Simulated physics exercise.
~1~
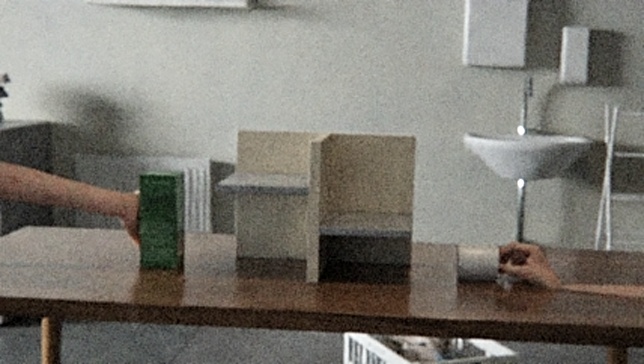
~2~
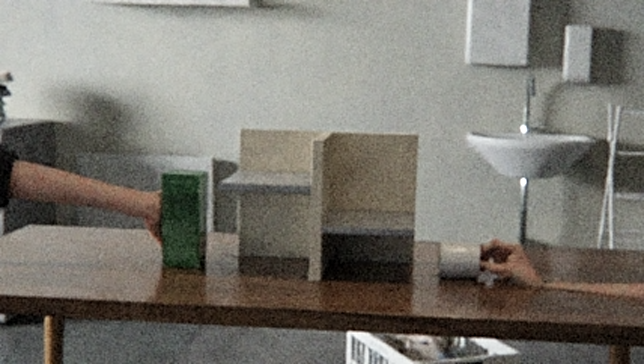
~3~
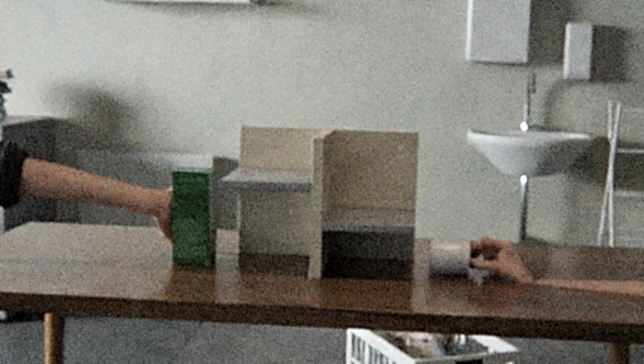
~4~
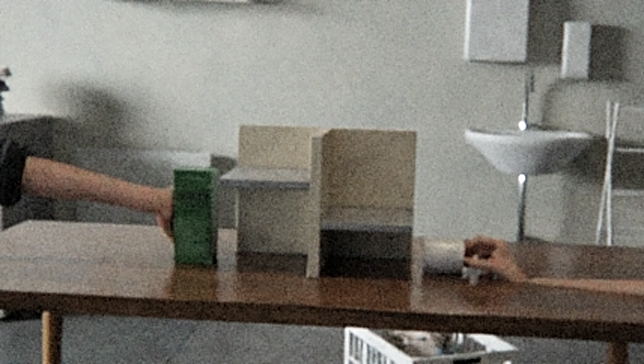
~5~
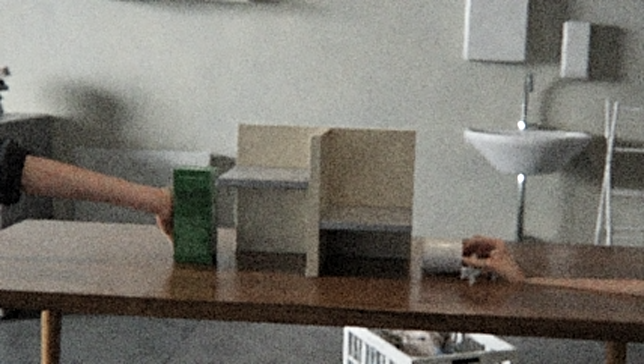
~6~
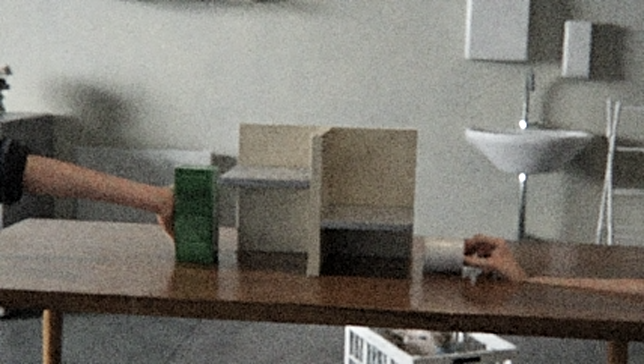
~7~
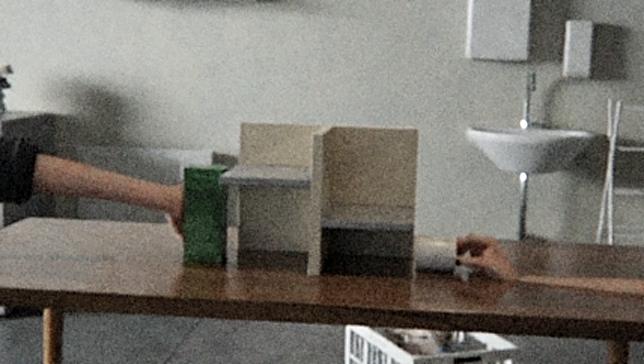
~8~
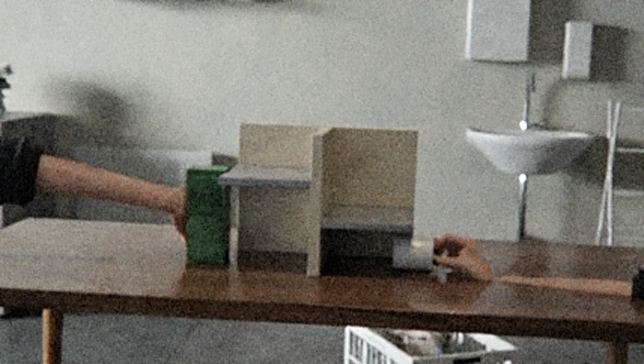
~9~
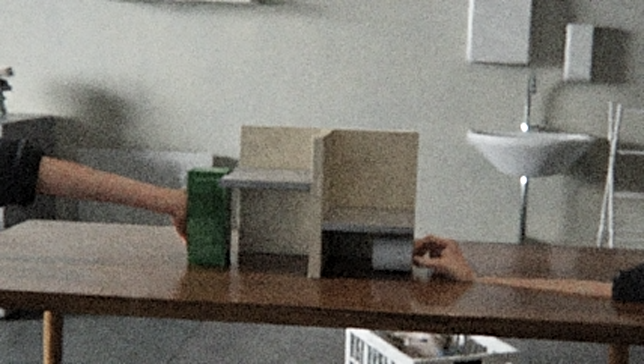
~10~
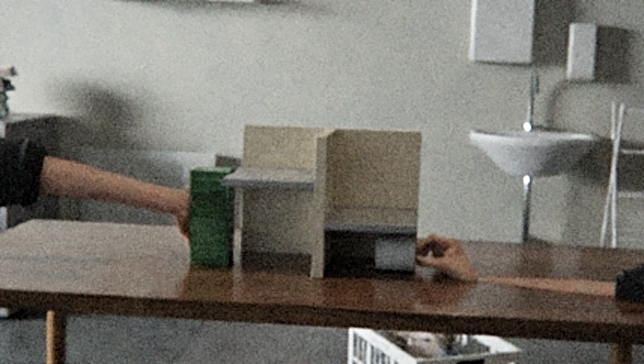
A green carton pushed right stops at the shelf while a white beaker slides under.
